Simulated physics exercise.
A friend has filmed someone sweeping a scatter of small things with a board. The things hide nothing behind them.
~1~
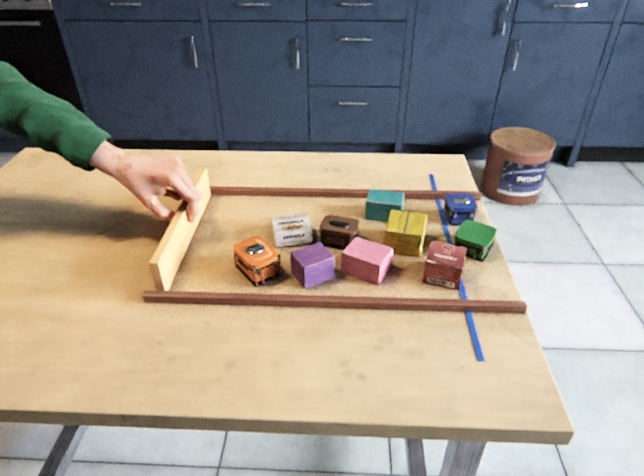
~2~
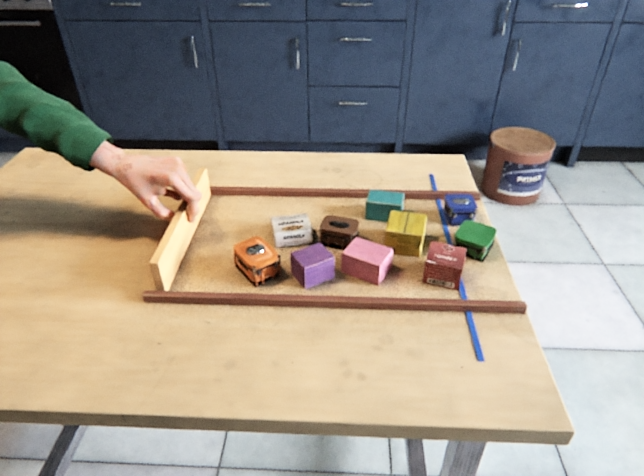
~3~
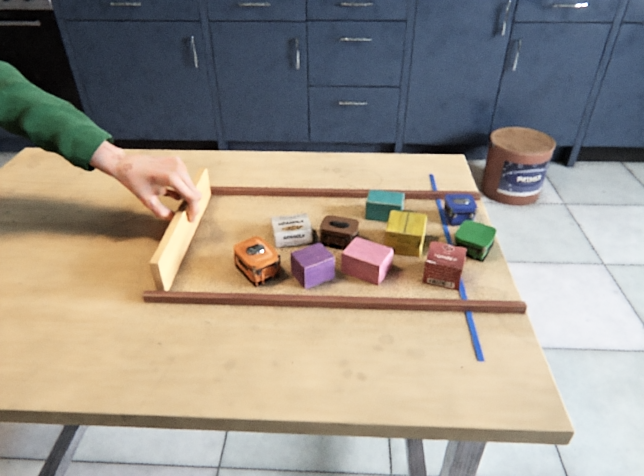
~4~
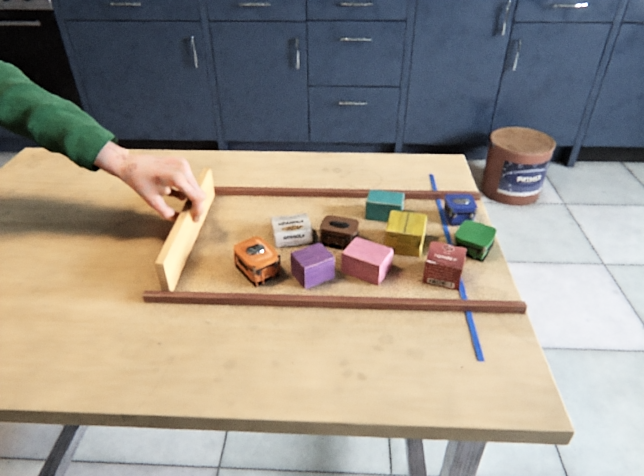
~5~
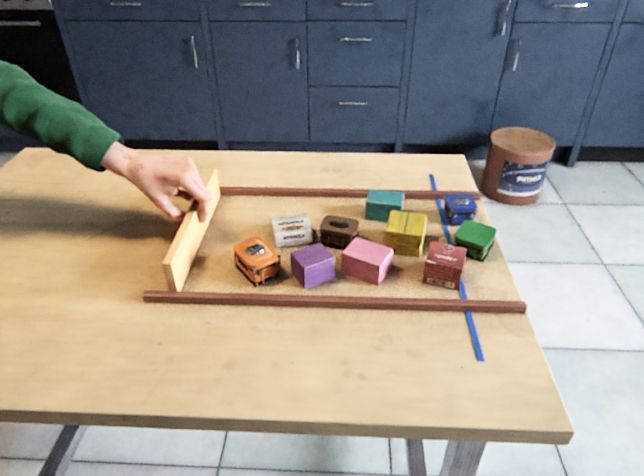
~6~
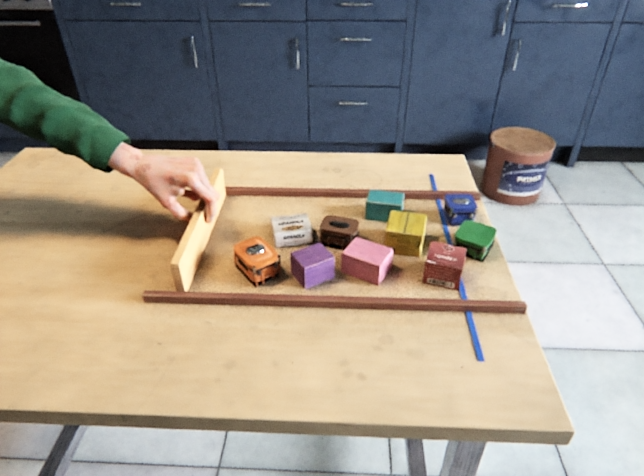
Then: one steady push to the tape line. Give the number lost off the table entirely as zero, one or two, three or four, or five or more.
Lost off the table: Five or more.
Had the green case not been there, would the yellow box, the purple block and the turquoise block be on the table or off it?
The yellow box comes down, the purple block remains up, the turquoise block stays on.
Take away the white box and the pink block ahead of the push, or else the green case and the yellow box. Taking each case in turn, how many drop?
First 4, then 3.
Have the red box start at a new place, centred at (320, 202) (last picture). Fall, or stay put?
From that start, the object then is safe.
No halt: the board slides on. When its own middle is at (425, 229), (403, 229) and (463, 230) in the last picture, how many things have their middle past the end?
Taking the three positions in turn, the counts come to 3, 2 and 7.
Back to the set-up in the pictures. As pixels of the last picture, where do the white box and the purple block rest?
Middles: Around (470, 236) and around (515, 282).
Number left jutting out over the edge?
1 in all.
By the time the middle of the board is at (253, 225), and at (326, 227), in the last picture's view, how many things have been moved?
By the first moment it's 1, by the second it's 7.
Soon after, none off yet; green case at rest near (474, 241); blue case at rest near (459, 210); red box at rest near (445, 265).
At rest, the number that fall off is five or more; fallen, brown case, pink block, yellow box, red box, blue case and green case.
